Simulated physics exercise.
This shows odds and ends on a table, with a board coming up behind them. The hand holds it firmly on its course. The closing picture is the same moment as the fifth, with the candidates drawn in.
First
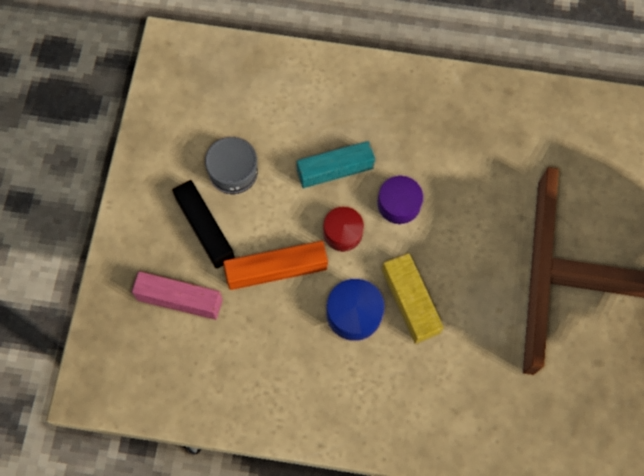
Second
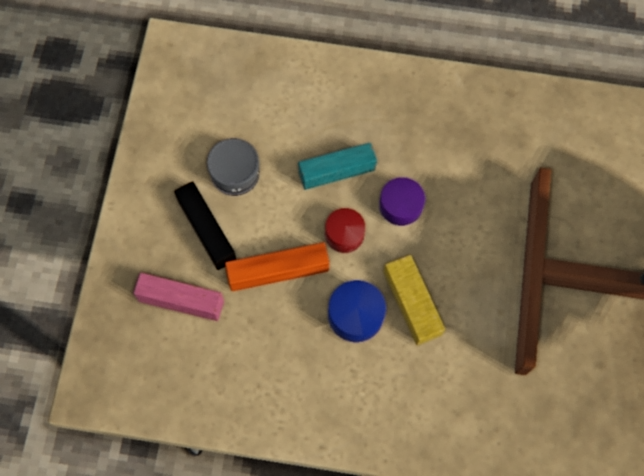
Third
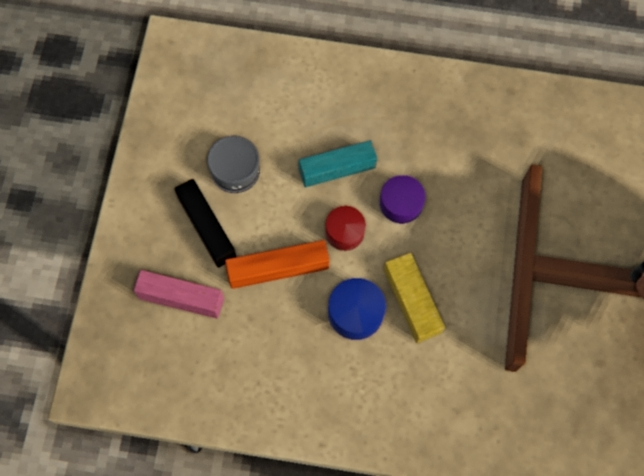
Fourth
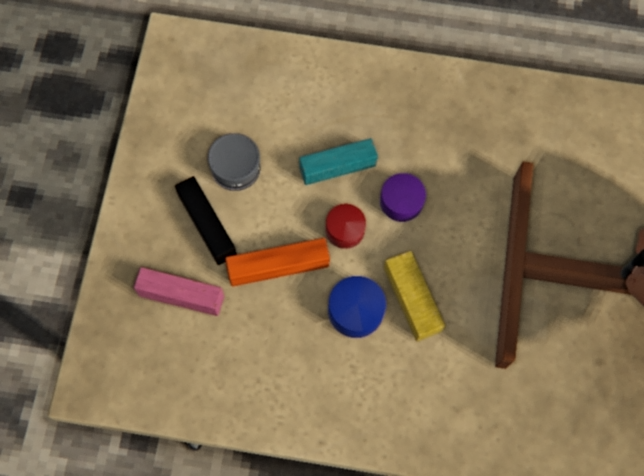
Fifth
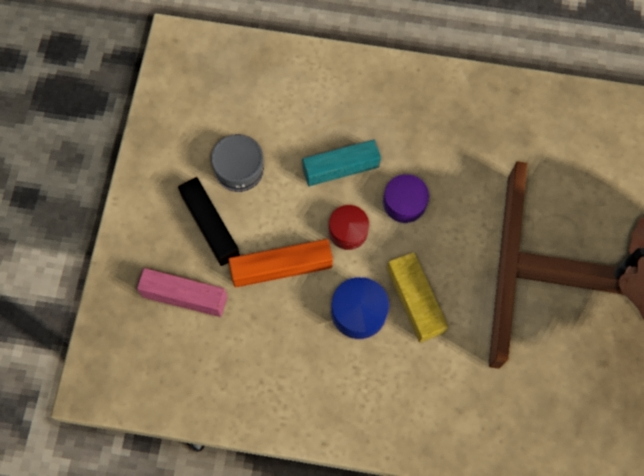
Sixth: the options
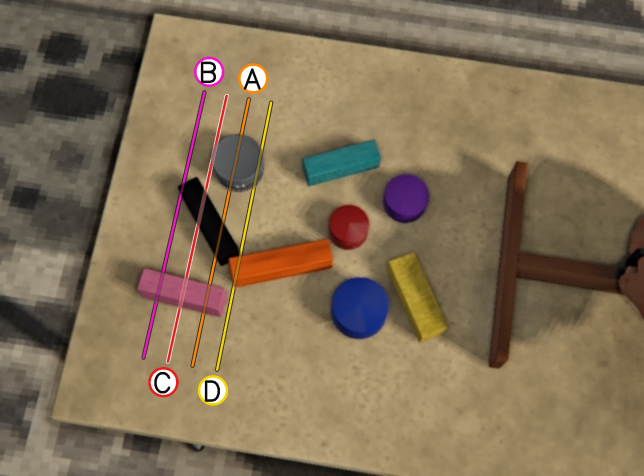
On a tan tabletop, a hand slowly slid a brown T-shaped board a short way left toward a scattering of colourful bars and round pieces, which stayed where they were without being touched.
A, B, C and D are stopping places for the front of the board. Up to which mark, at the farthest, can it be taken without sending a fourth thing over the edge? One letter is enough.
At B, and not beyond.
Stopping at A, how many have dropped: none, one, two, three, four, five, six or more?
The count is none.
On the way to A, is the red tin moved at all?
Yes.
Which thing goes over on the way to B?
The black stick.
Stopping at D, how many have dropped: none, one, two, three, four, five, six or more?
In all, none.
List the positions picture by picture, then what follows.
In the first picture, yellow bar (412, 299); black stick (204, 225); board (546, 263).
In the second picture, board (538, 263); purple tin (402, 202).
In the third picture, board (529, 260); orange stick (278, 265).
In the fourth picture, board (519, 257); turquoise bar (338, 162).
In the fifth picture, board (513, 257); yellow bar (417, 297); black stick (209, 222); pink bar (183, 293).
On the marked copy, A at (222, 226); B at (175, 218); C at (199, 222); D at (246, 229).
Taking B. A third of the way, board (390, 238); blue tin (316, 301); yellow bar (361, 288).
Two thirds of the way, board (269, 219); black stick (165, 204); pink bar (151, 310).
When it is over, board (175, 204); black stick over the edge; grey tin (117, 154); one fallen.
As for the rest, A is within the limit but short; C is within the limit but short; D is within the limit but short.
